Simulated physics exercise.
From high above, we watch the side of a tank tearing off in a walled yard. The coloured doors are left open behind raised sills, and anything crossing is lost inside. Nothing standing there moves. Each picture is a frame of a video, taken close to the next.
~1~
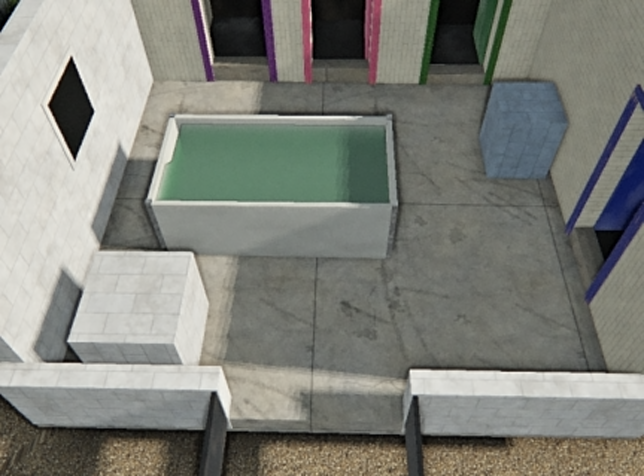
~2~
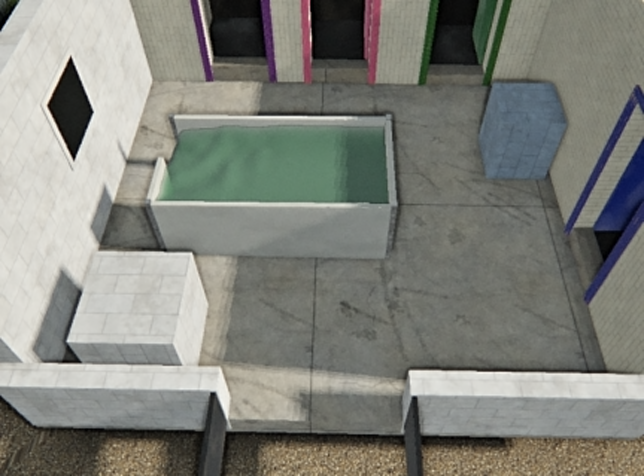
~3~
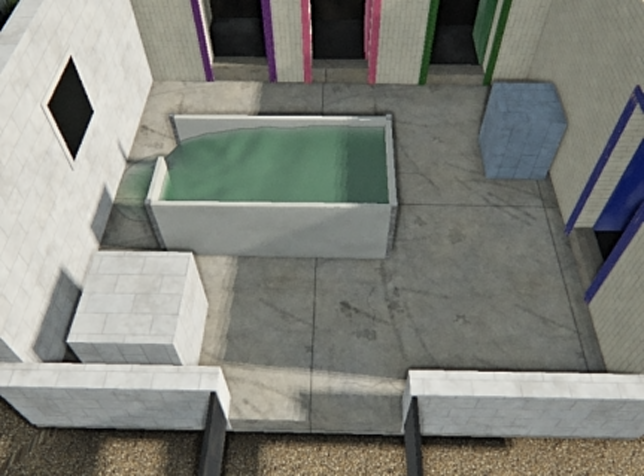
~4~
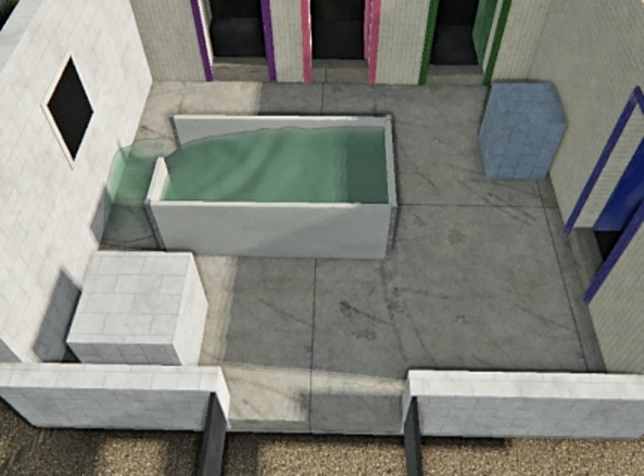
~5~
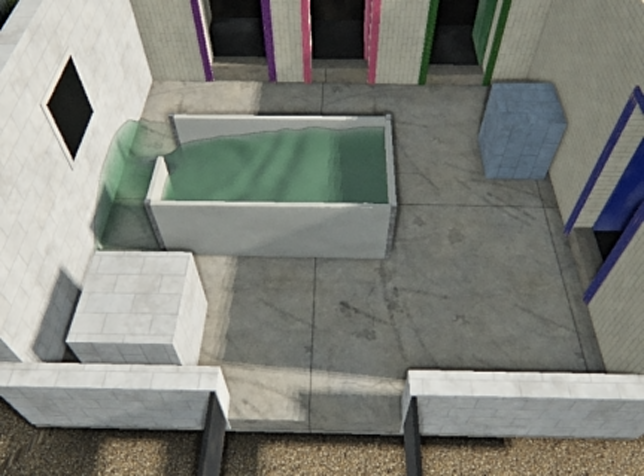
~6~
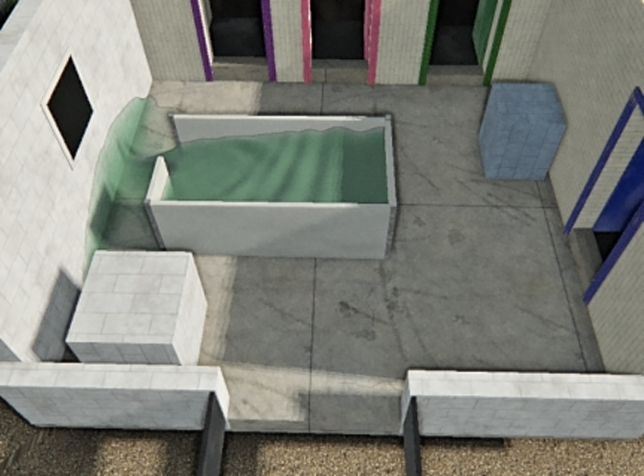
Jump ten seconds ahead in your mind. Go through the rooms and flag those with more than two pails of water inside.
The pink door respects the limit for sure; the blue door respects the limit for sure; the green door respects the limit for sure; the purple door respects the limit for sure.
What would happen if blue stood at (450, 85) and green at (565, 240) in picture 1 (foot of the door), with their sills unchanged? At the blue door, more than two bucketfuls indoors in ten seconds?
Note - blue door ends up lower.
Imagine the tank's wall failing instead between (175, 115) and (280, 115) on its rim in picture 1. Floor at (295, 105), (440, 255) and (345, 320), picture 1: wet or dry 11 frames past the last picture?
Taking the spots in turn: Swamped, untouched and untouched.
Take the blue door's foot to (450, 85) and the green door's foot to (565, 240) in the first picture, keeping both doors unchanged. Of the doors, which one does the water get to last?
The green-painted one.
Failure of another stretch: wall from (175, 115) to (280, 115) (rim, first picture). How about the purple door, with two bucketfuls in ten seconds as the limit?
Well, the purple door is swamped.
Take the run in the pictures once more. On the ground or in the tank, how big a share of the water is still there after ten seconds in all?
About 96 %.
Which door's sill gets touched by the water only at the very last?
That would be the one in blue.
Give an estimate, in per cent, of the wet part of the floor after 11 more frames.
Around 40 percent of it.
A moment on, water covers 20 % of the floor; the pink door not reached, the blue door not reached, the green door not reached, the purple door wet at the sill, nothing in.
Next, water covers 40 % of the floor; the pink door wet at the sill, nothing in, the blue door not reached, the green door not reached, the purple door wet at the sill, nothing in.
Then, water covers 75 % of the floor; the pink door wet at the sill, nothing in, the blue door not reached, the green door wet at the sill, nothing in, the purple door wet at the sill, nothing in.
Later, water covers 90 % of the floor; the pink door wet at the sill, nothing in, the blue door wet at the sill, nothing in, the green door wet at the sill, nothing in, the purple door wet at the sill, nothing in.
In the end, water covers 95 % of the floor; the pink door wet at the sill, nothing in, the blue door wet at the sill, nothing in, the green door wet at the sill, nothing in, the purple door wet at the sill, nothing in.
